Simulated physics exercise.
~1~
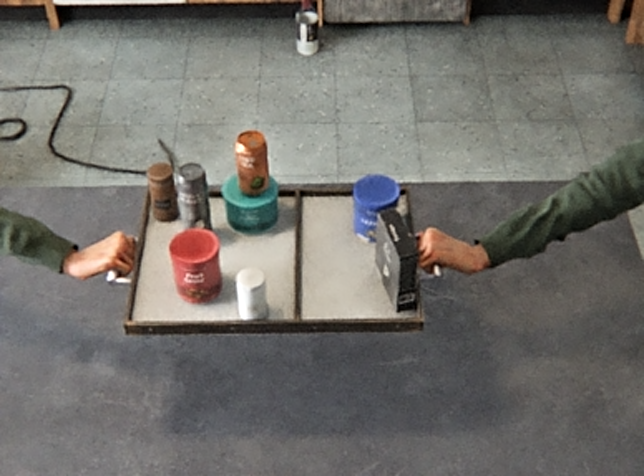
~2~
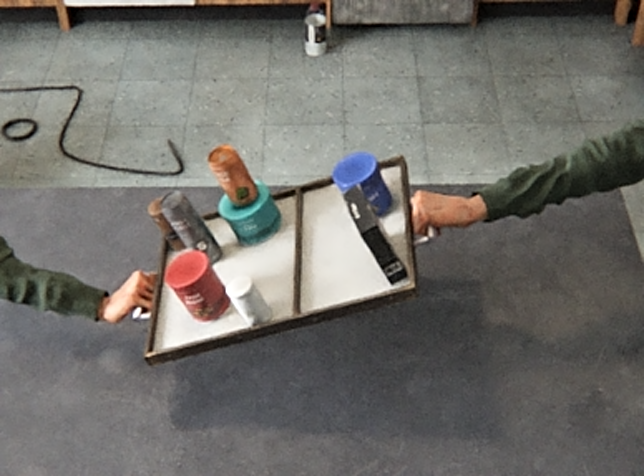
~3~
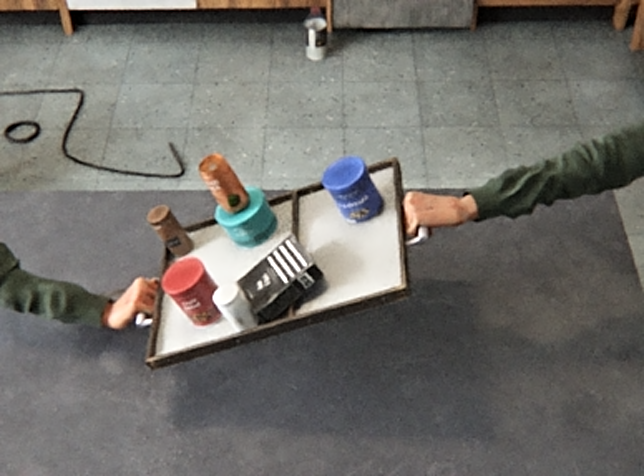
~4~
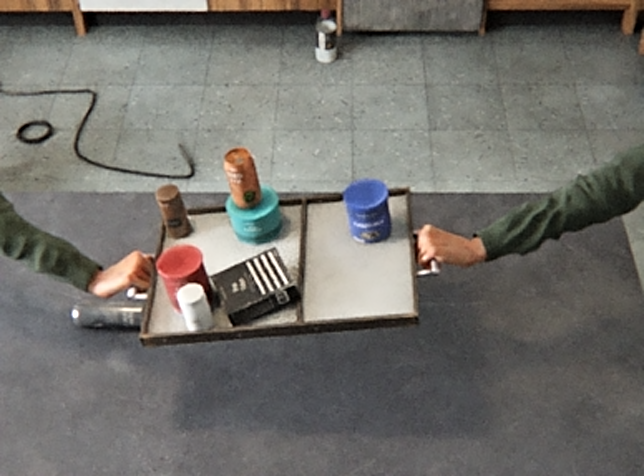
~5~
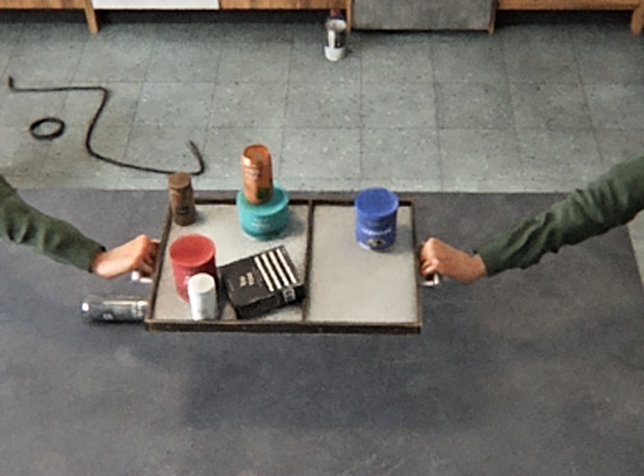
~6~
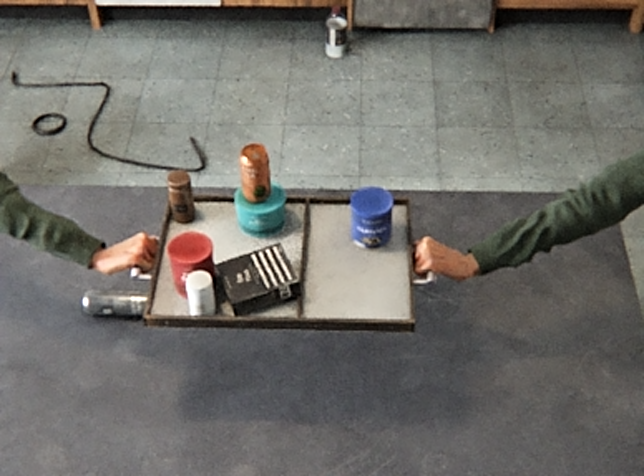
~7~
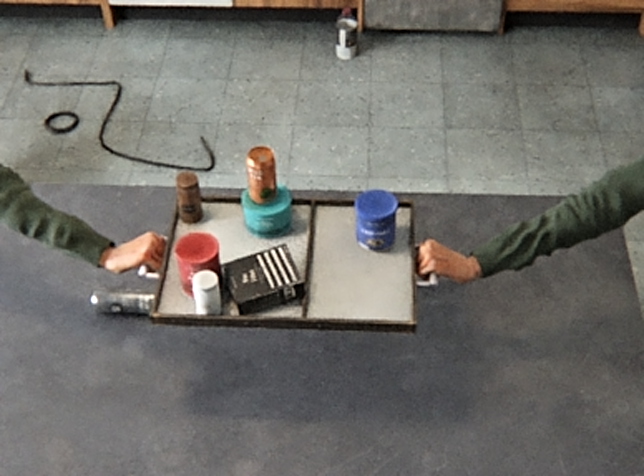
We see two hands tilt a divided tray of cans and tubs down to the left, so the black packet topples and slides left, a grey can falls off, and the white shaker shifts, before they level it with the orange can still atop the turquoise tub.
